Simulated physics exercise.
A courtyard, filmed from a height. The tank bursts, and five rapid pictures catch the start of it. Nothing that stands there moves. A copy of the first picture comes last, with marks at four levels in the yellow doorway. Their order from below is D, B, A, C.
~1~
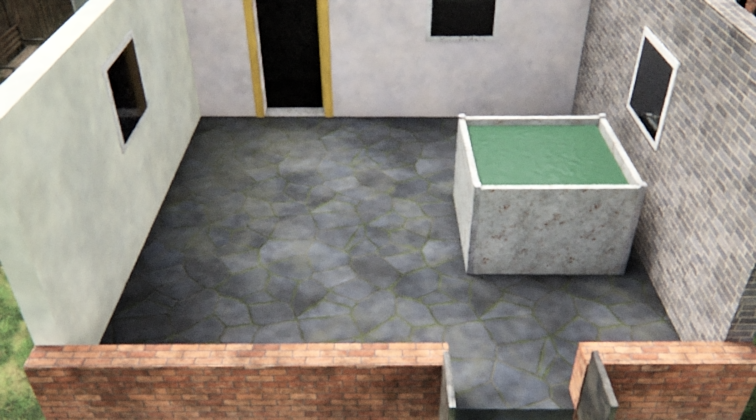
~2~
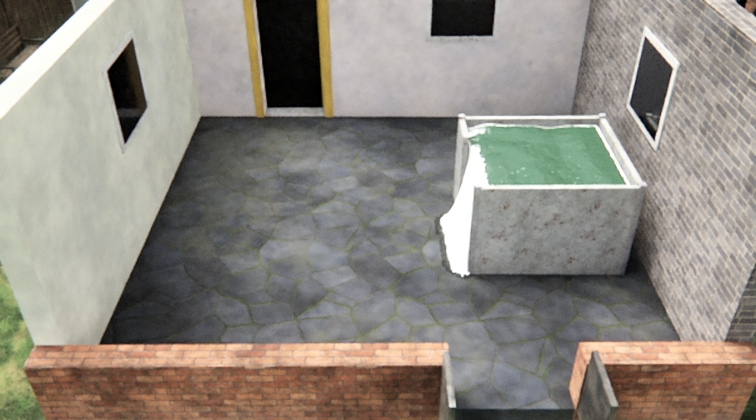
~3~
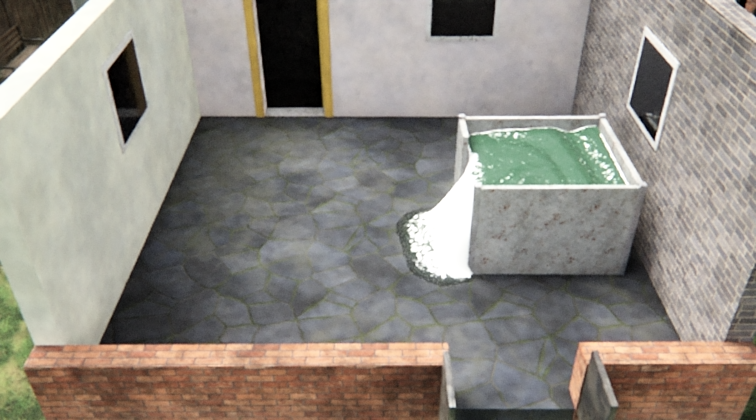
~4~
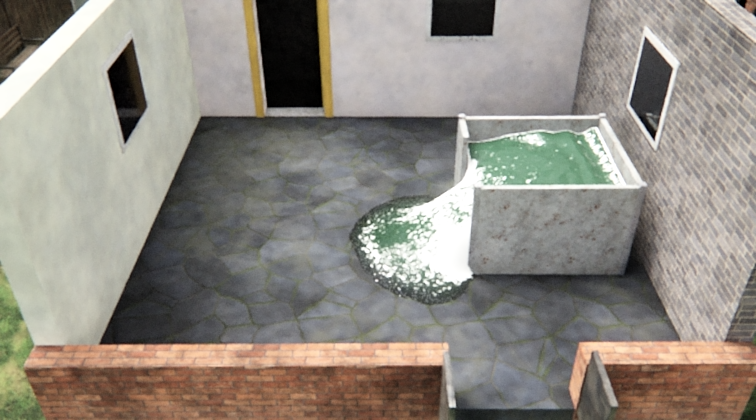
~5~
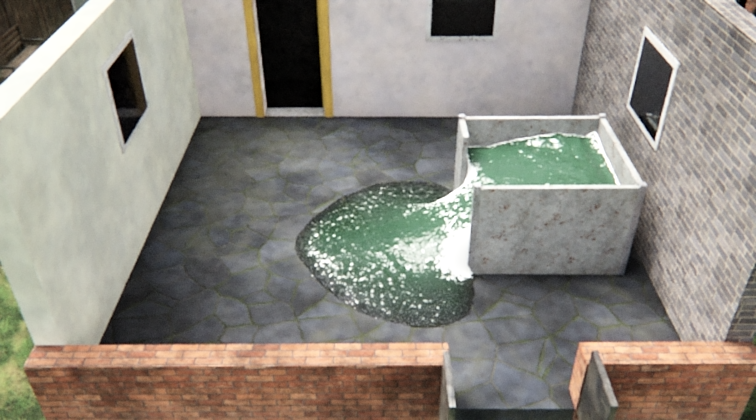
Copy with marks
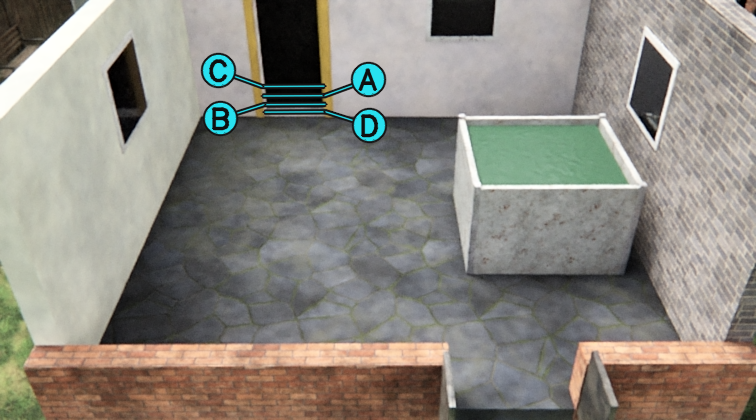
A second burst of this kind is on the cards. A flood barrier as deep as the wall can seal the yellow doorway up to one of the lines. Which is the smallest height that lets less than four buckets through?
Choose B.
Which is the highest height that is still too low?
Height D.
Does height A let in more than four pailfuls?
No, that is safe.
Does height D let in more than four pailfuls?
Yes, it does.
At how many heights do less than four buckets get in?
Three of them.
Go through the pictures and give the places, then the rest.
Water in the tank at rest, its middle at (544, 156); foot of the yellow doorway at (295, 116); open gate at (514, 338).
Water covers 1 % of the ground and shows as far out as (460, 270).
Water covers 3 % of the ground and shows as far out as (406, 221).
Water covers 7 % of the ground and shows as far out as (360, 230).
Water covers 14 % of the ground and shows as far out as (305, 249).
On the marked copy, A at (293, 95); B at (294, 104); C at (293, 86); D at (295, 111); from the bottom up D, B, A, C.
With A, nothing gets over.
With B, nothing gets over.
With C, nothing gets over.
With D, about 9 bucketfuls get in.
